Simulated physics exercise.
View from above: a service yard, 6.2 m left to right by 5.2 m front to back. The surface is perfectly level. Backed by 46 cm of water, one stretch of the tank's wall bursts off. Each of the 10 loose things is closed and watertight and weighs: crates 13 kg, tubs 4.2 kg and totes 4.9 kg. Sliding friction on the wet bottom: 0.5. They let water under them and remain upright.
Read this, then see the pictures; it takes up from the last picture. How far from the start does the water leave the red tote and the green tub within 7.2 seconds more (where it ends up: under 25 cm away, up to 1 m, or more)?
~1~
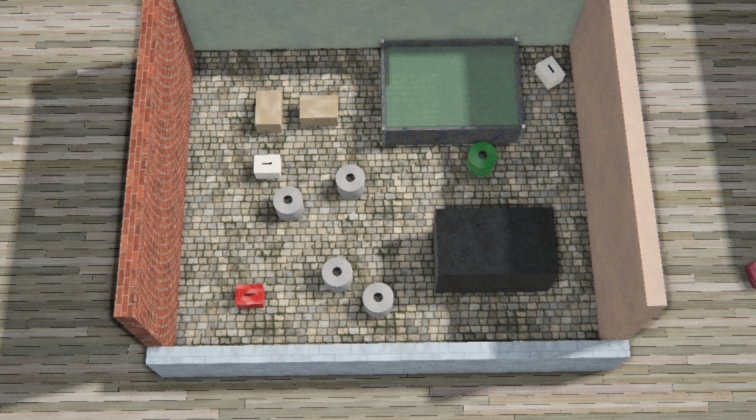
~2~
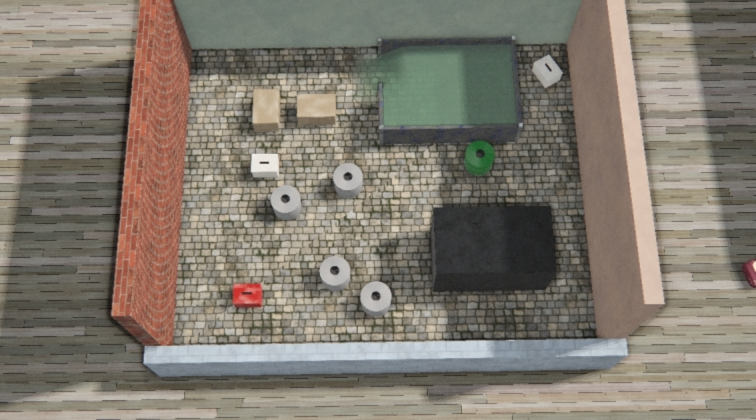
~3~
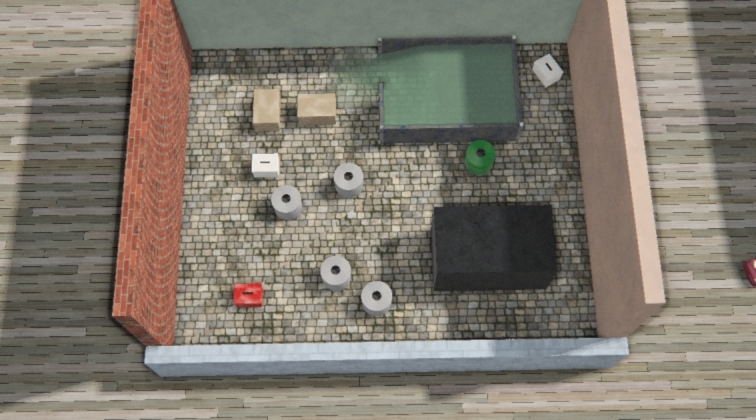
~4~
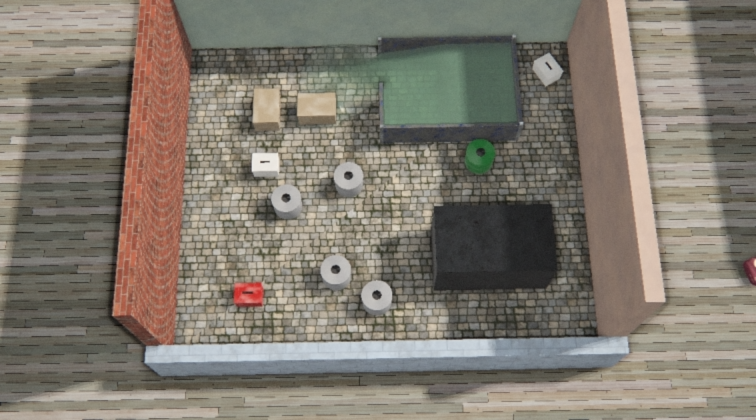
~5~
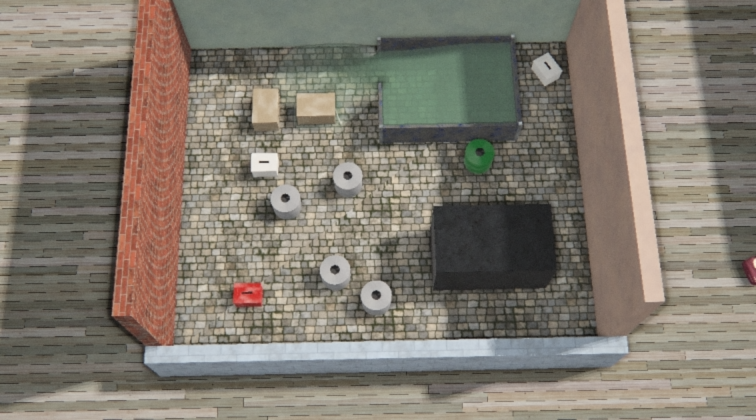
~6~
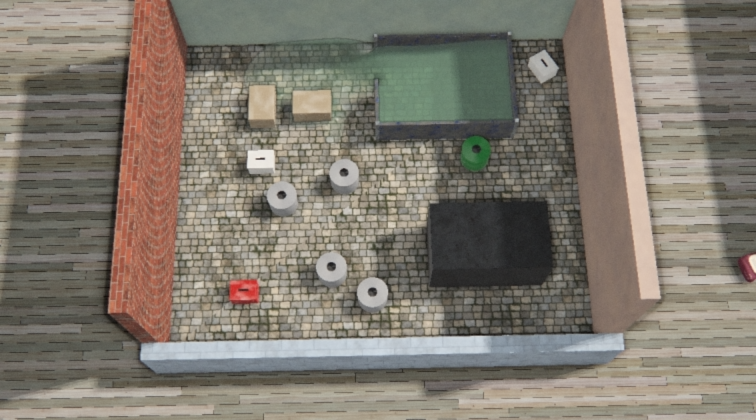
Outcome: The red tote will go a long way; the green tub will hardly move.
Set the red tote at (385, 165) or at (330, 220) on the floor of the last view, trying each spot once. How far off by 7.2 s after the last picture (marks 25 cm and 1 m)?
Outcomes in order: It sits still; it sits still.
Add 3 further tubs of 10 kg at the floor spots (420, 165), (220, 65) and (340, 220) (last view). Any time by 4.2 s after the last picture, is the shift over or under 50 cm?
Order as asked - not as far, farther, not as far.
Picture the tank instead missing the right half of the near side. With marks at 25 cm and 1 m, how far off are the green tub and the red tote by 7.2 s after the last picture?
In that situation the green tub drifts a long way, while the red tote creeps a little.
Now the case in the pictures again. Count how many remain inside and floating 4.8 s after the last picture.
I'd say 2 of them.
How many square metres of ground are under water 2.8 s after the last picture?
Wet area: Approx. 15 m2.
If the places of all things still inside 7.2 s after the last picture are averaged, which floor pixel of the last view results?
They're centred close to (399, 206).
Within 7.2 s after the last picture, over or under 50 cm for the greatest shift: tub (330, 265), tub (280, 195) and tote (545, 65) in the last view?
Beyond, beyond, within.
Then, 0.9 s after the last picture the red tote is near (243, 290), 0.0 m from its start, aground; the green tub is near (476, 149), 0.0 m from its start, aground; 0 afloat.
Then, 2.8 s after the last picture the red tote is near (243, 290), 0.0 m from its start, aground; the green tub is near (476, 149), 0.0 m from its start, aground; 0 afloat.
Then, 4.8 s after the last picture the red tote is near (277, 335), 0.9 m from its start, afloat; the green tub is near (476, 149), 0.0 m from its start, aground; 2 afloat.
Then, 7.2 s after the last picture the red tote is near (455, 319), 3.1 m from its start, afloat; the green tub is near (476, 149), 0.0 m from its start, aground; 4 afloat.
